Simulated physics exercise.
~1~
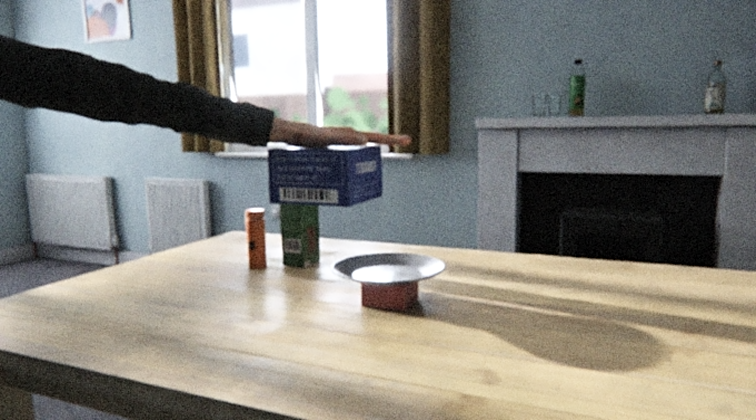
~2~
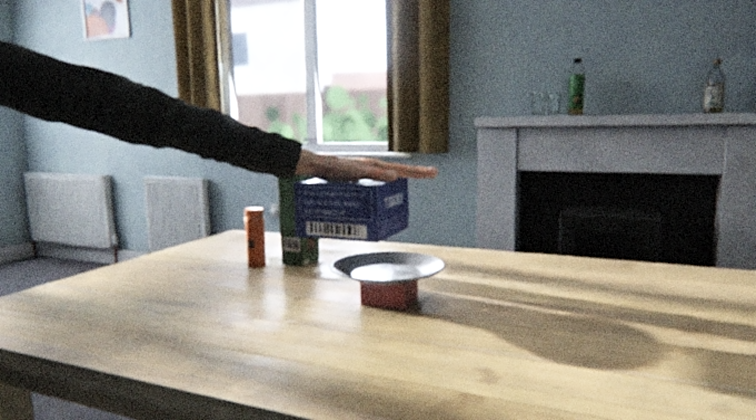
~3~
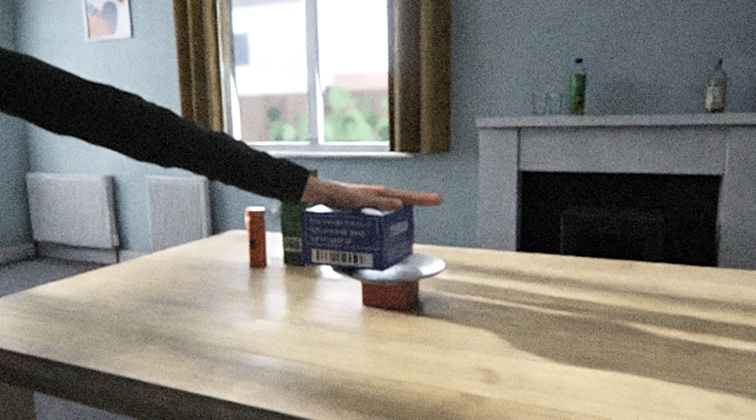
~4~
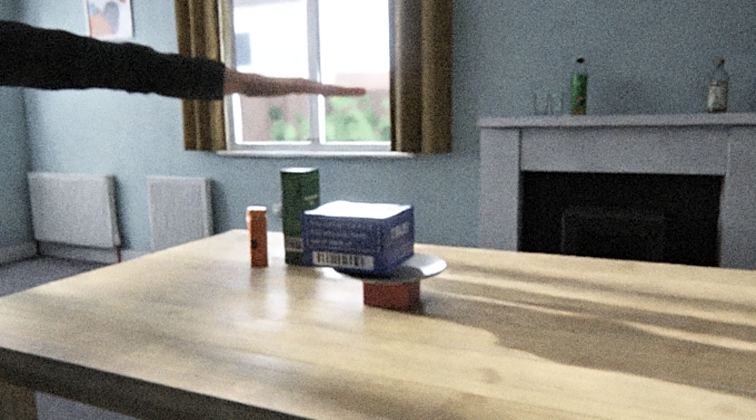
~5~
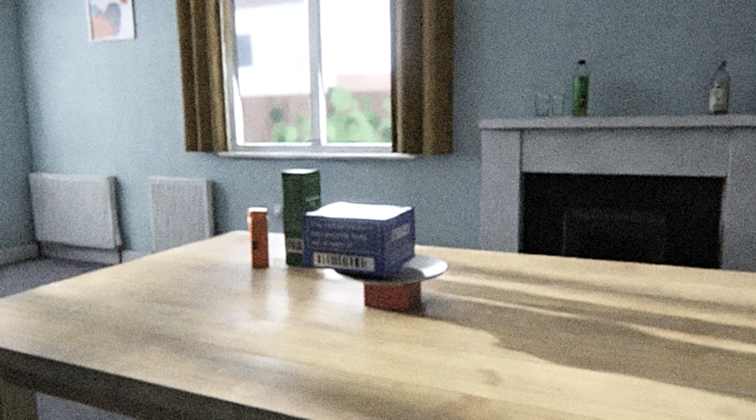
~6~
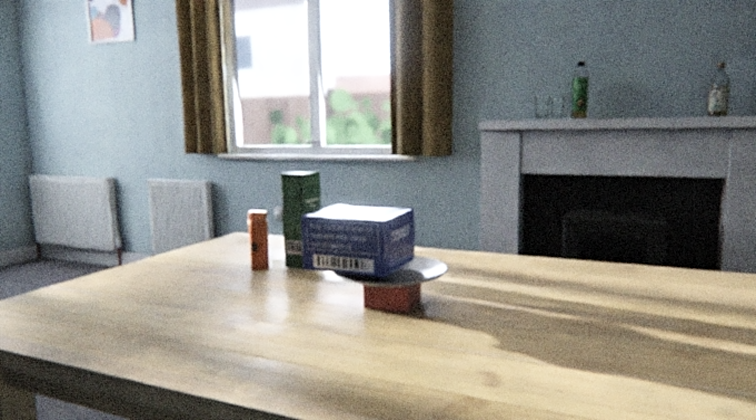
A hand lowers a blue box onto a grey plate and withdraws, leaving it balanced.
